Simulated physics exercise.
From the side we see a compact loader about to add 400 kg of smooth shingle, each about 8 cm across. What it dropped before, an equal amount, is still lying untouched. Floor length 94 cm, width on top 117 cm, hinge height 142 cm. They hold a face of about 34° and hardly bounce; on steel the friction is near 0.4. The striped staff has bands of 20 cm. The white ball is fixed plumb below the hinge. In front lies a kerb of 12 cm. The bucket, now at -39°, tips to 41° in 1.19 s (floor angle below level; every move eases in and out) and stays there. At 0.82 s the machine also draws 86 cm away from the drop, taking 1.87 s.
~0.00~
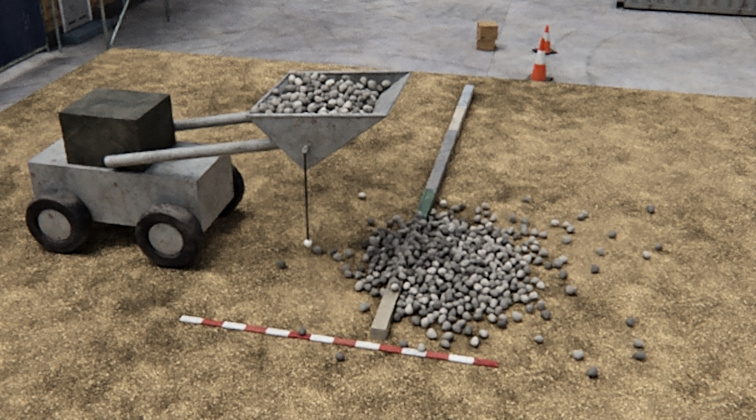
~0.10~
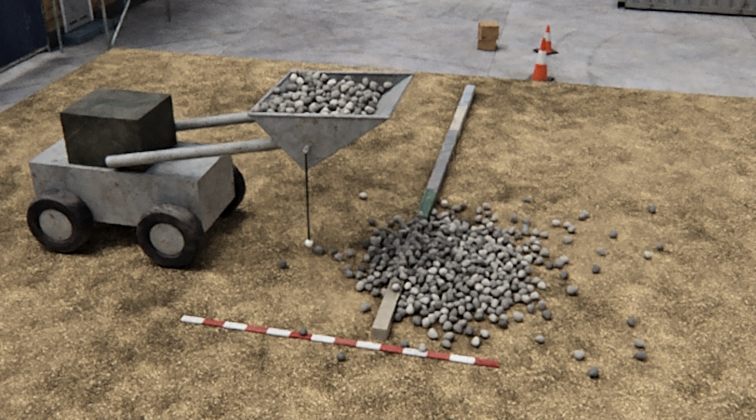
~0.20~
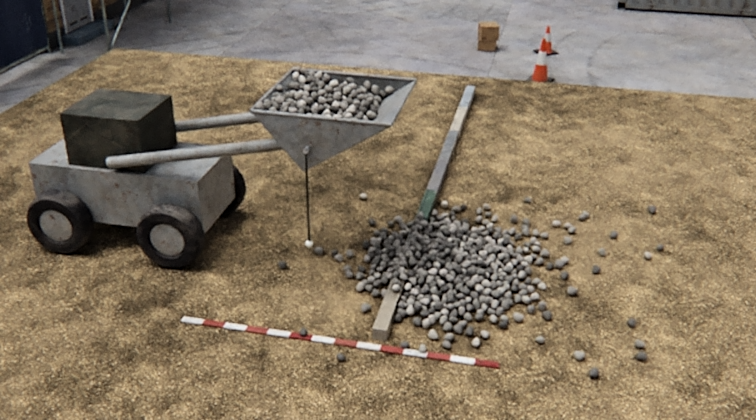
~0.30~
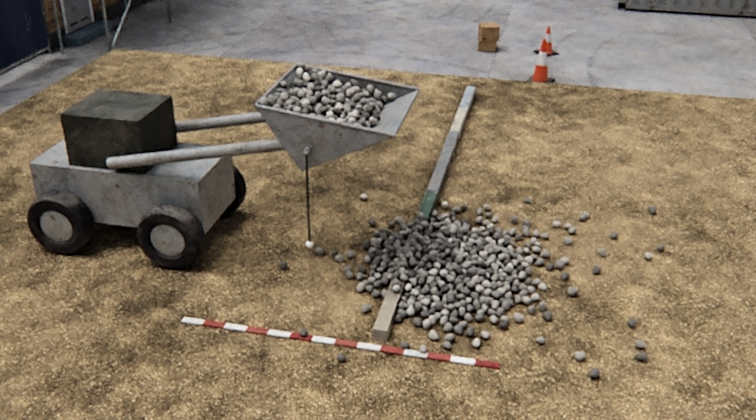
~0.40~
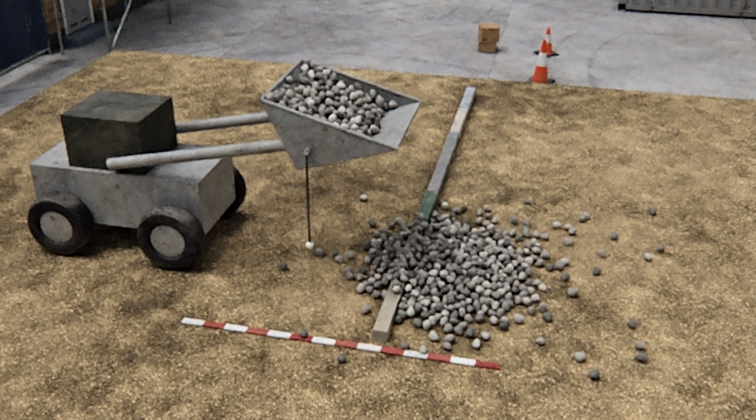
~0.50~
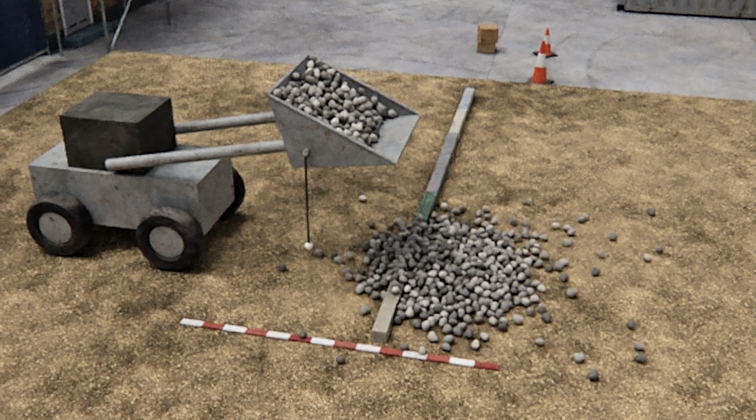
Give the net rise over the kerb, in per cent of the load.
Close to 37 parts in a hundred.
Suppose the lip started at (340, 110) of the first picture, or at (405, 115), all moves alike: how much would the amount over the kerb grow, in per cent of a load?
About 5 and 65 per cent.
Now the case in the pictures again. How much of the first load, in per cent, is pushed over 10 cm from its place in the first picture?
Roughly 10 per cent of them.
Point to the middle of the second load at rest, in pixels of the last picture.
Around (396, 254).
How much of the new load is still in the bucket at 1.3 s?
About 40 per cent.
After 0.9 s the floor is at 28°; in per cent of one load, 100 in the bucket, 17 on this side of the kerb, 83 over the kerb; the foremost stones are at (636, 275).
After 1.3 s the floor is at 41°; in per cent of one load, 38 in the bucket, 72 on this side of the kerb, 90 over the kerb; the foremost stones are at (636, 275).
After 3.1 s the floor is at 41°; in per cent of one load, 0 in the bucket, 80 on this side of the kerb, 120 over the kerb; the foremost stones are at (636, 275).
After 5.8 s the floor is at 41°; in per cent of one load, 0 in the bucket, 80 on this side of the kerb, 120 over the kerb; the foremost stones are at (636, 275). Net gain over the kerb, 37.
